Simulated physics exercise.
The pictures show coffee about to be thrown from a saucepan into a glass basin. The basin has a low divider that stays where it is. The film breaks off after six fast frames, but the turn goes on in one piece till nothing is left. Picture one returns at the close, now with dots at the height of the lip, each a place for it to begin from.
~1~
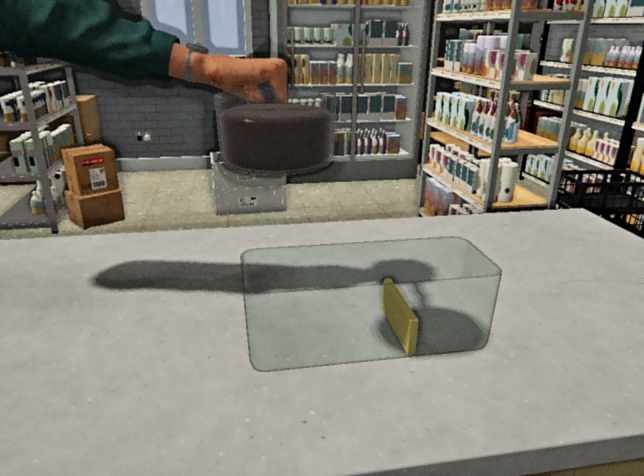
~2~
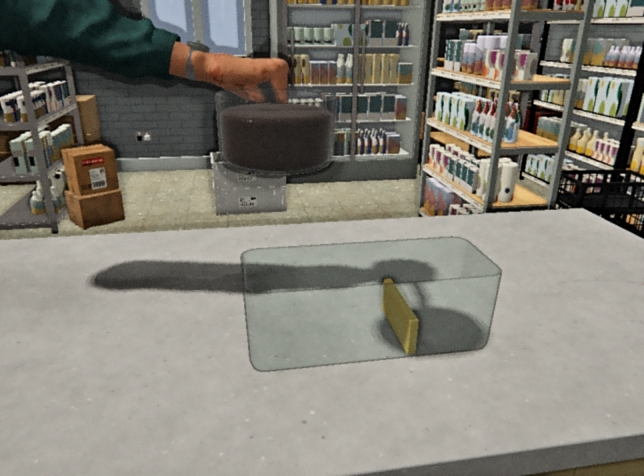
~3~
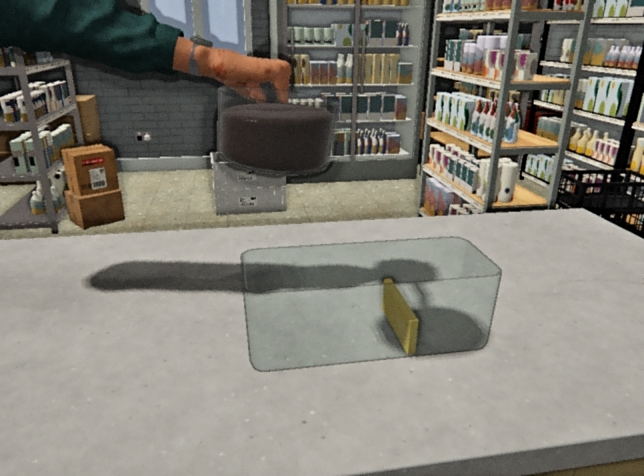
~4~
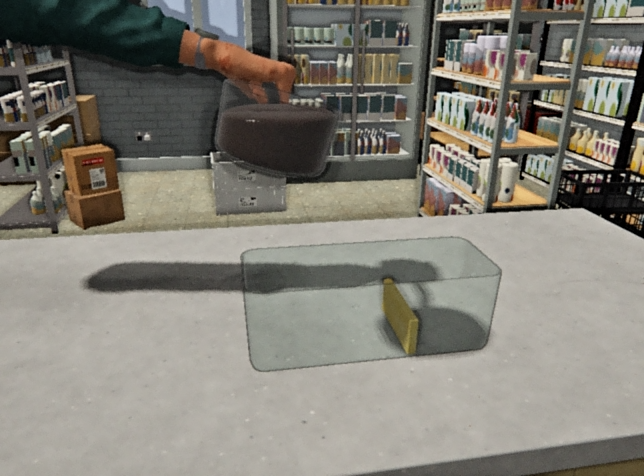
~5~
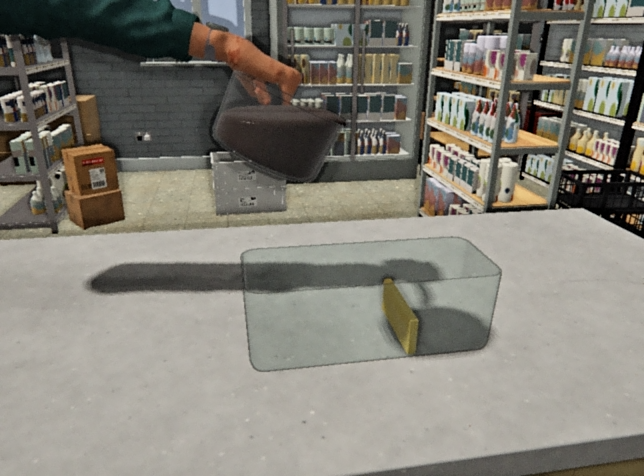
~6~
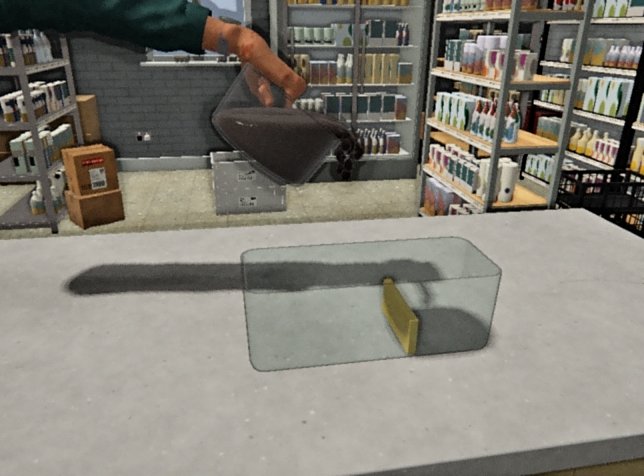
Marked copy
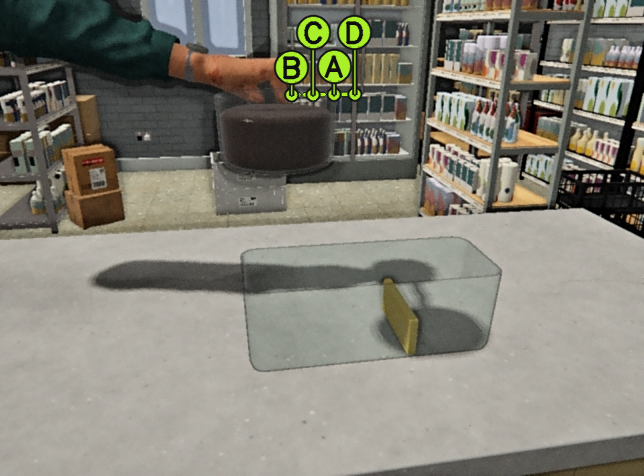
To begin with, a hand holds a dark saucepan of coffee upright above a counter, behind a clear glass basin with a small yellow wall inside. The hand gradually tilts the pan down to the right, and dark coffee begins to slip over its lip in a short stream.
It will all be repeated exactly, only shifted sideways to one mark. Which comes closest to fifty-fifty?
D.
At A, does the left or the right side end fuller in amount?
The left one.
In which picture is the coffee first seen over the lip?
Picture 5.
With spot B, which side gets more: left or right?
The left one.
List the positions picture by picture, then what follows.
Upright, lip at (332, 94); basin from (250, 368) to (485, 344); top of the wall at (400, 298); nothing has left yet, in the first frame.
Upright, lip at (333, 96); nothing has left yet, in the second frame.
Tipped about 7°, lip at (336, 101); nothing has left yet, in the third frame.
Tipped about 15°, lip at (338, 110); nothing has left yet, in the fourth frame.
Tipped about 26°, lip at (340, 122); coffee is over the lip, down to (340, 122), in the fifth frame.
Tipped about 39°, lip at (339, 136); coffee is over the lip, down to (344, 175), in the sixth frame.
On the marked copy, A at (334, 94); B at (291, 95); C at (313, 94); D at (354, 94).
With A, about 78 % ends left of the wall and 20 % right of it.
With B, about 93 % ends left of the wall and 6 % right of it.
With C, about 96 % ends left of the wall and 2 % right of it.
With D, about 48 % ends left of the wall and 51 % right of it.
